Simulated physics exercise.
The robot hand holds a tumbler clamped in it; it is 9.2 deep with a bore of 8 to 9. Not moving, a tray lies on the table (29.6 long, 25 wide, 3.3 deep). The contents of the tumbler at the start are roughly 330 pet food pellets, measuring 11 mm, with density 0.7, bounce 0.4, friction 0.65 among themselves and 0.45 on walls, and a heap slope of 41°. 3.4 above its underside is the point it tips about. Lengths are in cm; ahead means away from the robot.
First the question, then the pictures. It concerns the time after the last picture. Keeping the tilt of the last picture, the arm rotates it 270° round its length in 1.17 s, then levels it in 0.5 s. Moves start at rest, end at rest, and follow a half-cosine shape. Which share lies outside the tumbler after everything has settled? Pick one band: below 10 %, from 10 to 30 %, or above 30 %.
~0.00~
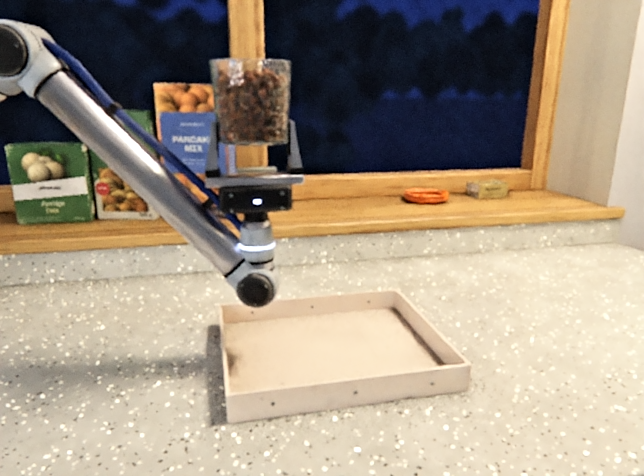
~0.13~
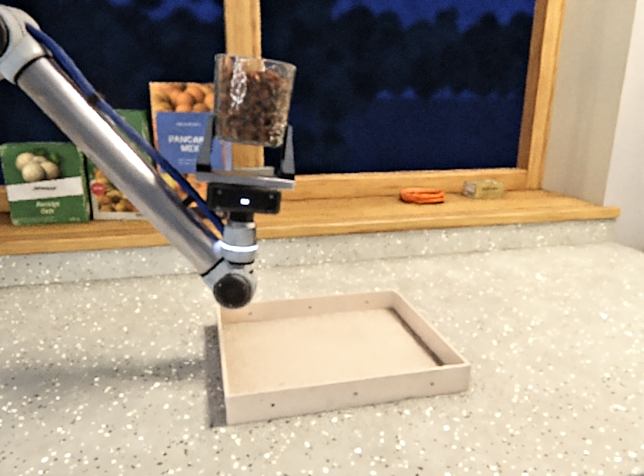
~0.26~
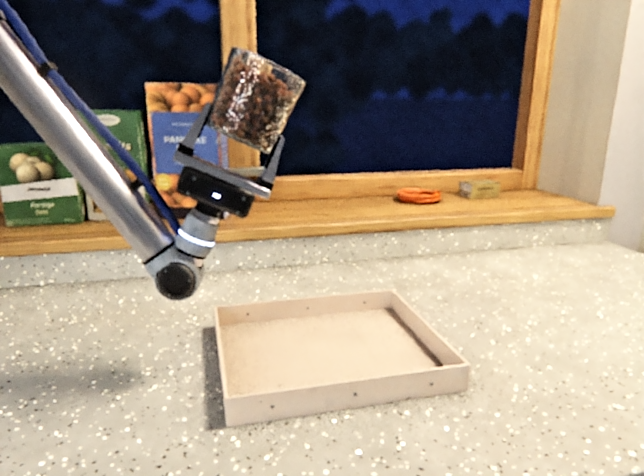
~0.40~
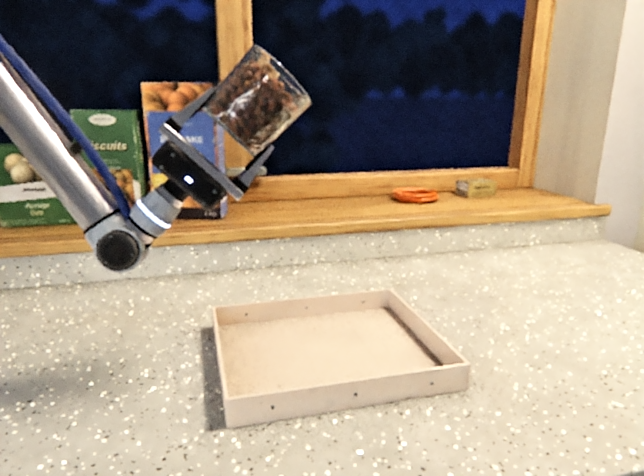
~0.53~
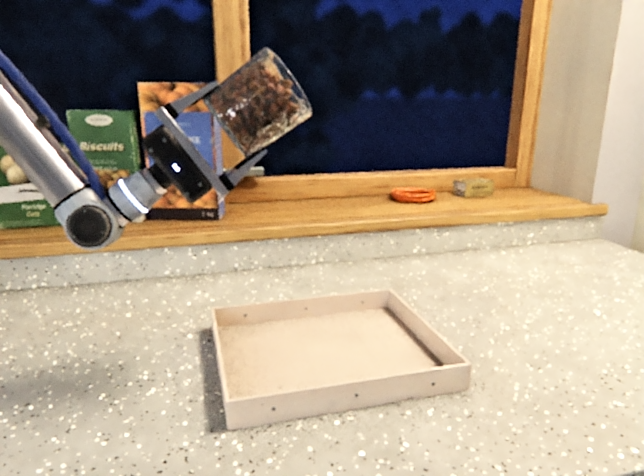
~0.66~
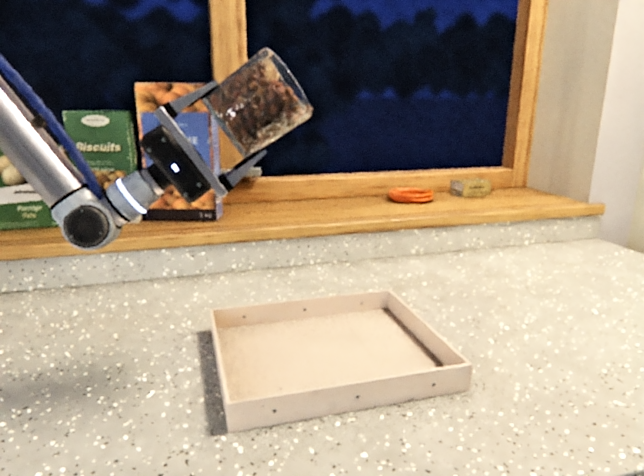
The share falls below 10 %.
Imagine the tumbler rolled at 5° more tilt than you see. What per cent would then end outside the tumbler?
I'd expect close to 0 per cent then.
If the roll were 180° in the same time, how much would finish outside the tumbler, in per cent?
Estimate: Near 0 %.
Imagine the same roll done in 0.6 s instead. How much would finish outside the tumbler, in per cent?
With that change you'd see near 0 per cent.
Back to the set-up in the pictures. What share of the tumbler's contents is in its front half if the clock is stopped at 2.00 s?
50 in a hundred, more or less.
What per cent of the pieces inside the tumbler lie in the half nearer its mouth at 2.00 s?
Roughly 45 %.
After 1.33 s, tipped 56°, highest piece 39 above the table; 328 in the tumbler, 1 in the tray.
After 2.00 s, tipped 42°, highest piece 39 above the table; 326 in the tumbler, 2 in the tray, 1 in flight or on a rim.
After 2.53 s, upright, highest piece 39 above the table; 326 in the tumbler, 3 in the tray.
After 3.23 s, upright, highest piece 39 above the table; 326 in the tumbler, 3 in the tray.
In the end, 326 in the tumbler, 3 in the tray. That is 1 % outside the tumbler.
